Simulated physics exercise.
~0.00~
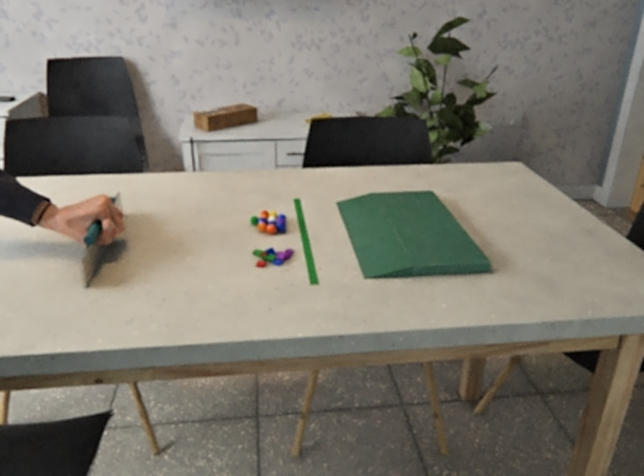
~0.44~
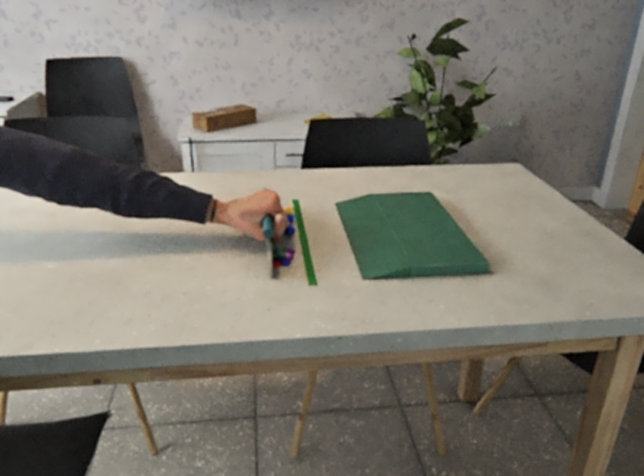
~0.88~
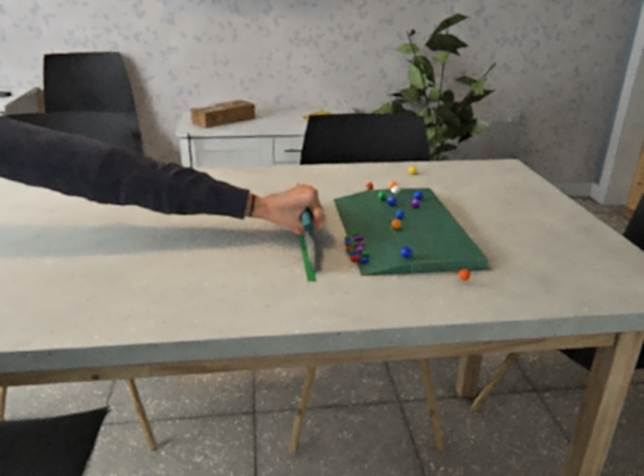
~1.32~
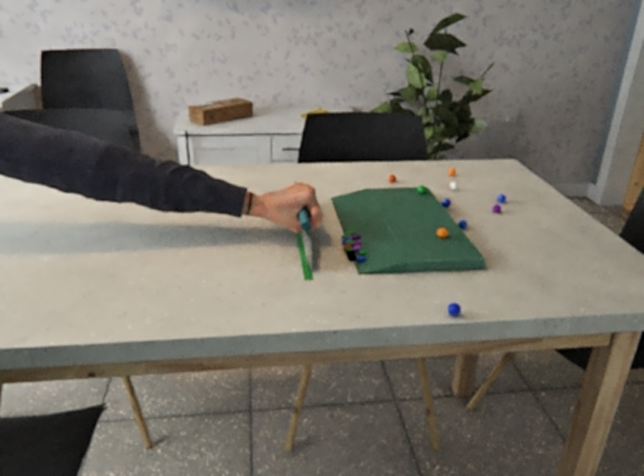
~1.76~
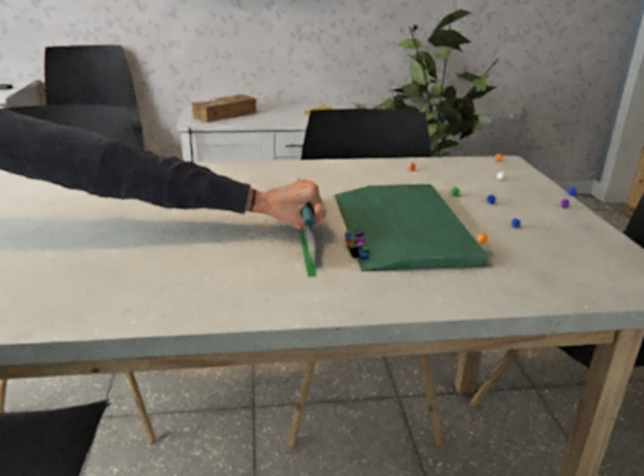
In the video, a hand slides a scraper rightward across a table, pushing two clusters of colourful balls toward a green ramp, and stops at the green tape. The far cluster scatters over and beyond the ramp, while the near cluster stays bunched at its left edge.
